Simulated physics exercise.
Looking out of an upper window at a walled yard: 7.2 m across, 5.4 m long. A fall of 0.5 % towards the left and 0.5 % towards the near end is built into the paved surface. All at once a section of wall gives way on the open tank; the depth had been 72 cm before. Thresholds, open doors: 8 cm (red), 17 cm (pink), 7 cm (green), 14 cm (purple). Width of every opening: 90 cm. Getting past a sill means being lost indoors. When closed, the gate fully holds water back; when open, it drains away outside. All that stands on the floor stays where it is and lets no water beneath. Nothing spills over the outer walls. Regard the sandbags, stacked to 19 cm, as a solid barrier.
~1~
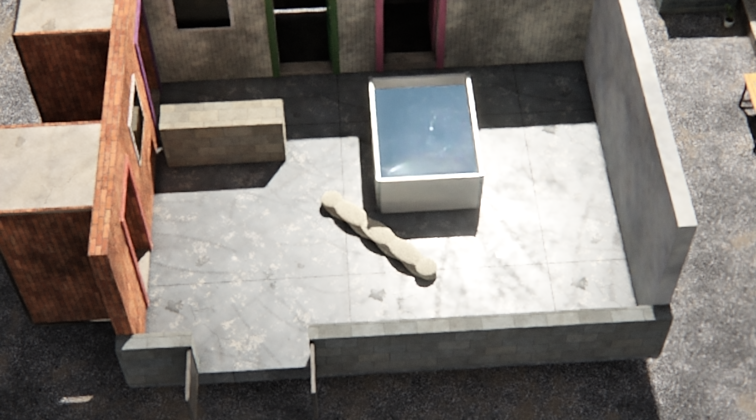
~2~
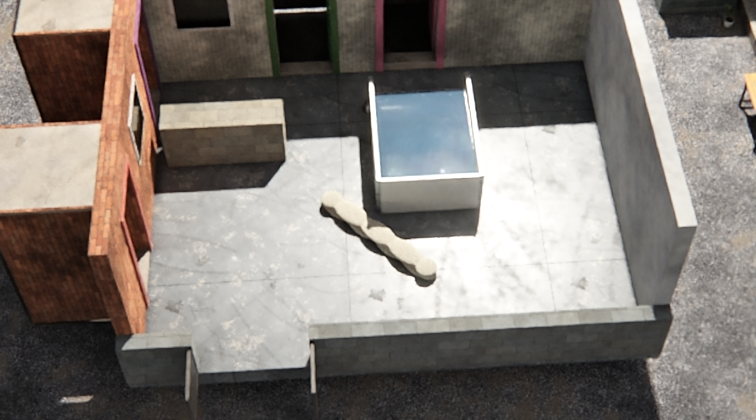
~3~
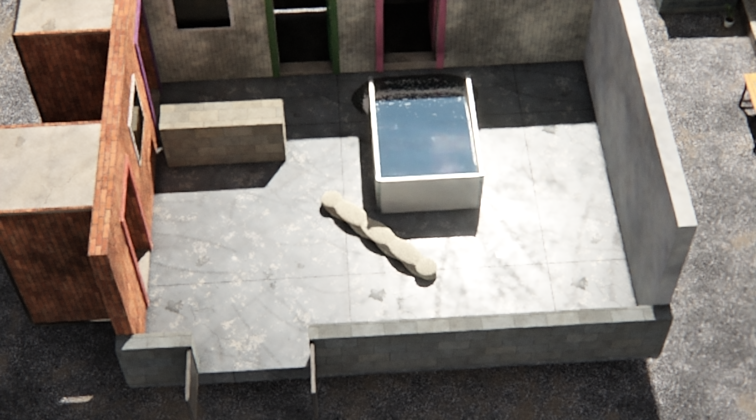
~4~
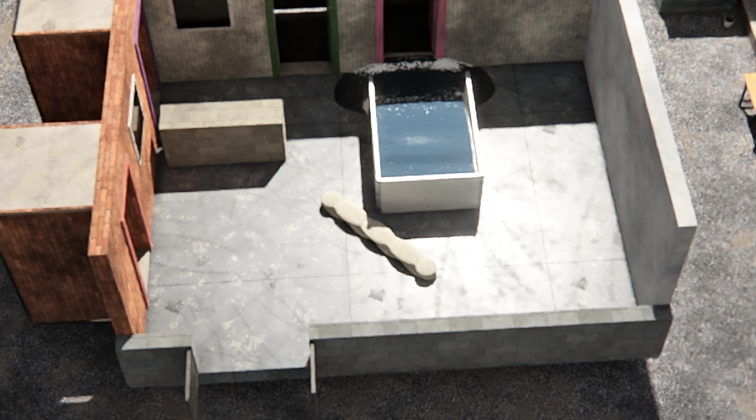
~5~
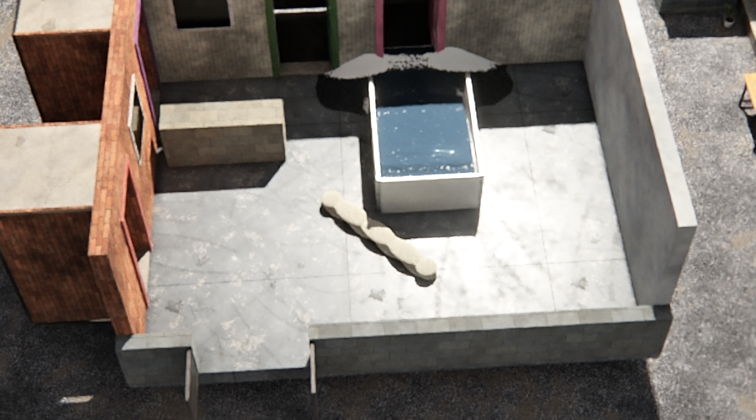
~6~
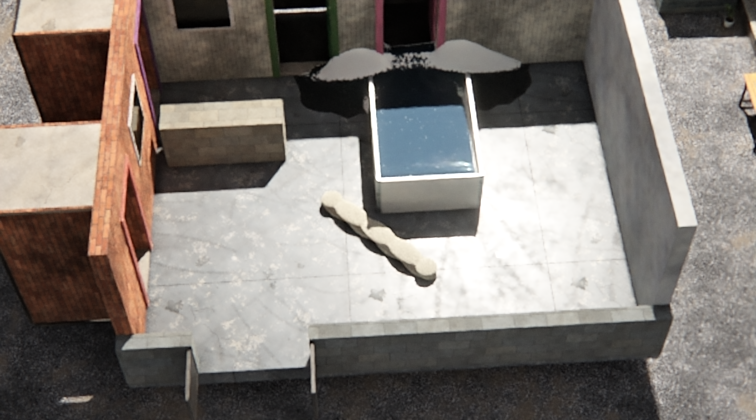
A walled yard held an open tank of still water near a lumpy row of sandbags, then the tank's far side gave way and water poured out, spreading left and right behind it.
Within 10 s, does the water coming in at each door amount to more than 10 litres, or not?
At the red door: Not more than 10 litres. At the pink door: More than 10 litres. At the green door: More than 10 litres. At the purple door: More than 10 litres.
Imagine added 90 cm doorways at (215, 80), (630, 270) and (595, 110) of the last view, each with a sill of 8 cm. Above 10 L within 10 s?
More, less, more.
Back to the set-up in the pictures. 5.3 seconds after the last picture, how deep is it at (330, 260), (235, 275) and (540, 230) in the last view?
Depths in turn: Roughly 0, 2 and 3 centimetres.
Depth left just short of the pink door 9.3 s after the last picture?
The depth there is near 5.0 cm.
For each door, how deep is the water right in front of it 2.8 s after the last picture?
Depth readings (cm): Red = 2; pink = 16; green = 8; purple = 22.
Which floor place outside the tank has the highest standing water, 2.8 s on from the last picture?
Location: Approx. (159, 130).
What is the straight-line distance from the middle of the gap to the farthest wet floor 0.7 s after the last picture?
That comes to near 3.6 m out.
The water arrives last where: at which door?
The red door.
Then, 0.7 s after the last picture water covers 15 % of the floor and is deepest (45 cm) near (406, 77); red door not reached, pink door 47 cm at the sill, 215 L in, green door 12 cm at the sill, 4 L in, purple door not reached.
Then, 1.5 s after the last picture water covers 25 % of the floor and is deepest (32 cm) near (406, 77); red door not reached, pink door 34 cm at the sill, 357 L in, green door 11 cm at the sill, 14 L in, purple door 21 cm at the sill, 0 L in.
Then, 2.8 s after the last picture water covers 45 % of the floor and is deepest (25 cm) near (159, 130); red door 2 cm at the sill, 0 L in, pink door 16 cm at the sill, 406 L in, green door 8 cm at the sill, 22 L in, purple door 22 cm at the sill, 39 L in.
Then, 5.3 s after the last picture water covers 70 % of the floor and is deepest (14 cm) near (159, 130); red door 2 cm at the sill, 0 L in, pink door 7 cm at the sill, 408 L in, green door 4 cm at the sill, 24 L in, purple door 13 cm at the sill, 68 L in.
Then, 9.3 s after the last picture water covers 90 % of the floor and is deepest (10 cm) near (350, 198); red door 7 cm at the sill, 0 L in, pink door 5 cm at the sill, 408 L in, green door 7 cm at the sill, 30 L in, purple door 7 cm at the sill, 68 L in.
